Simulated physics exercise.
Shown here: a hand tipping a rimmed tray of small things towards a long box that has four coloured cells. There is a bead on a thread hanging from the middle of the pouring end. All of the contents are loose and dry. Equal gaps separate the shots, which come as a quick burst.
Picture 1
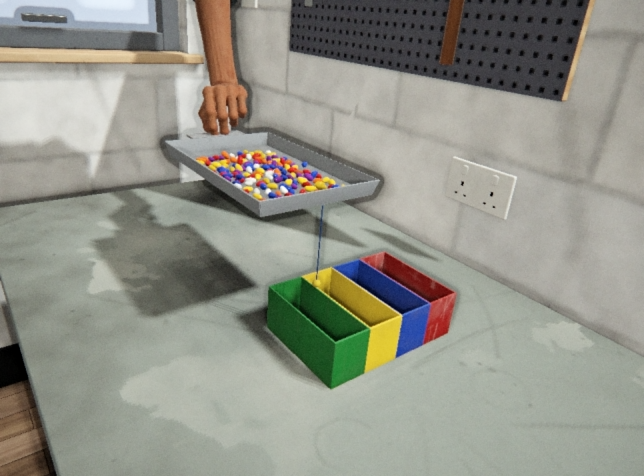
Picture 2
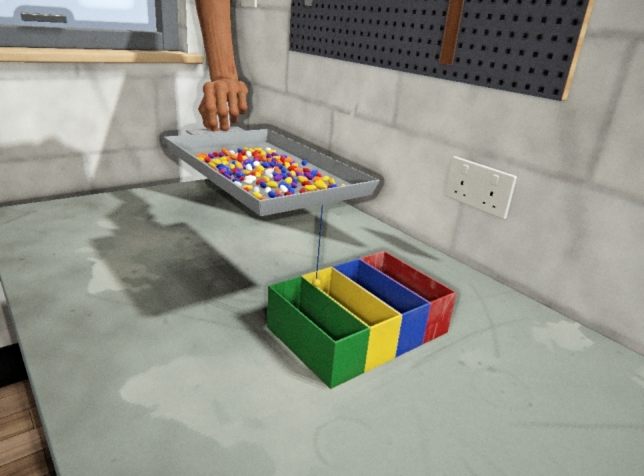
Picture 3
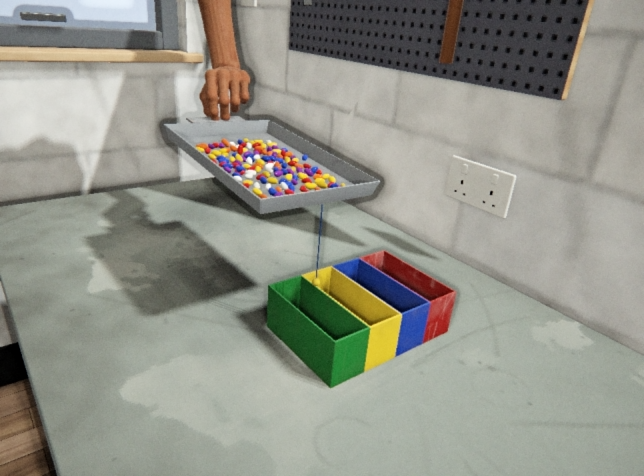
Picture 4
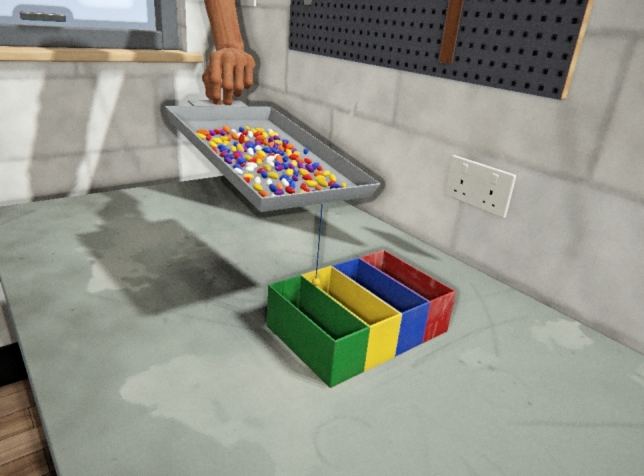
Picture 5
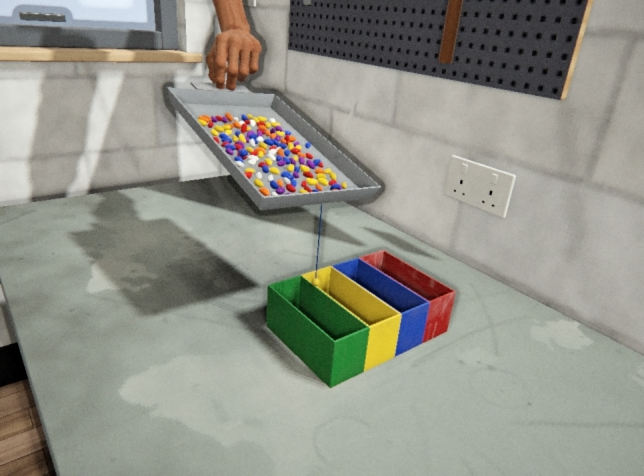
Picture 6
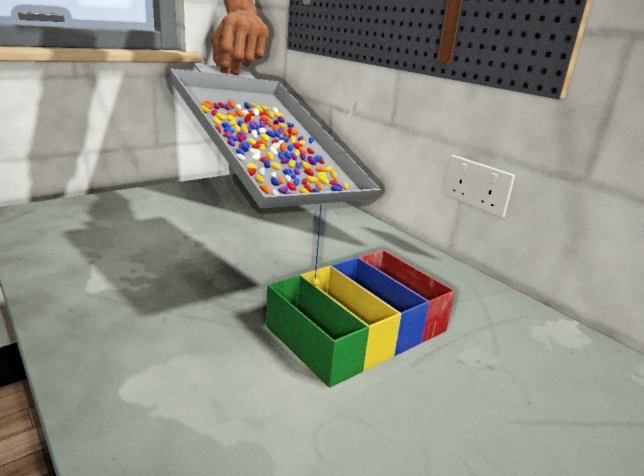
A bare hand holds the far edge of a grey rimmed tray of multicoloured jelly beans above a pale, worn table beside a grey block wall, seen from a raised, still viewpoint. Below, a long box has green, yellow, blue and red cells from left to right, with a bead on a thread above it. The hand steadily lifts the tray's far end, steepening its slope towards the box and slightly lowering its right corner.
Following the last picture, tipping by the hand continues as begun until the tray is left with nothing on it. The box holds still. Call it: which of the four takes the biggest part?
The blue compartment.
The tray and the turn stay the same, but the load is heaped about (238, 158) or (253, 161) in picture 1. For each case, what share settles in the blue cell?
Close to 50 per cent, followed by close to 50 per cent.
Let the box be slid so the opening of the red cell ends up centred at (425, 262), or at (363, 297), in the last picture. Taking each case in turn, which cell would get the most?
For the first position it is yellow, and for the second it is the cell in red.
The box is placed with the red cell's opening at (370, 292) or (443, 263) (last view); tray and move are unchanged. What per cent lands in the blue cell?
First position: Some 20 %; second position: Some 0 %.
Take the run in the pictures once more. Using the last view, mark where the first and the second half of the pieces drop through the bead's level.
First around (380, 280), afterwards around (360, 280).
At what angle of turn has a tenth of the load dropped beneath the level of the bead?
I'd say close to 85 degrees.
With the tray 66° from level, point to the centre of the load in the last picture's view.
I'd mark the middle close to (340, 177).
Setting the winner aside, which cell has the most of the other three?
Second place: Yellow.
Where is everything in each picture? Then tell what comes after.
Corners of the pouring end at (261, 199) and (374, 179), level; middle of the load at (268, 174), jelly beans; bead on its thread at (316, 283); green cell at (351, 354); yellow cell at (383, 340); blue cell at (413, 327); red cell at (440, 315), in the first picture.
Corners of the pouring end at (262, 198) and (374, 179), level; middle of the load at (268, 172), in the second picture.
Corners of the pouring end at (262, 197) and (374, 180), tipped barely, lowest at the right corner; middle of the load at (269, 167), in the third picture.
Corners of the pouring end at (264, 195) and (375, 182), tipped a little, lowest at the right corner; middle of the load at (270, 160), in the fourth picture.
Corners of the pouring end at (265, 194) and (375, 185), tipped clearly, lowest at the right corner; middle of the load at (272, 153), in the fifth picture.
Corners of the pouring end at (267, 193) and (375, 187), tipped clearly, lowest at the right corner; middle of the load at (275, 147); green cell at (350, 353); yellow cell at (382, 338); blue cell at (412, 325); red cell at (439, 313), in the sixth picture.
Soon, tray tipped steeply; nearly all on the tray; a stray few falling or outside the box.
A while on, tray tipped past a quarter turn; about a quarter on the tray; about a third in the blue cell; about a quarter in the yellow cell; a stray few in the green cell; a stray few in the red cell; about a quarter falling or outside the box.
Towards the end, tray tipped past a quarter turn; about half in the blue cell; about a third in the yellow cell; a small part in the green cell; a stray few in the red cell.
Finally, tray tipped past a quarter turn; about half in the blue cell; about a third in the yellow cell; a small part in the green cell; a stray few in the red cell.
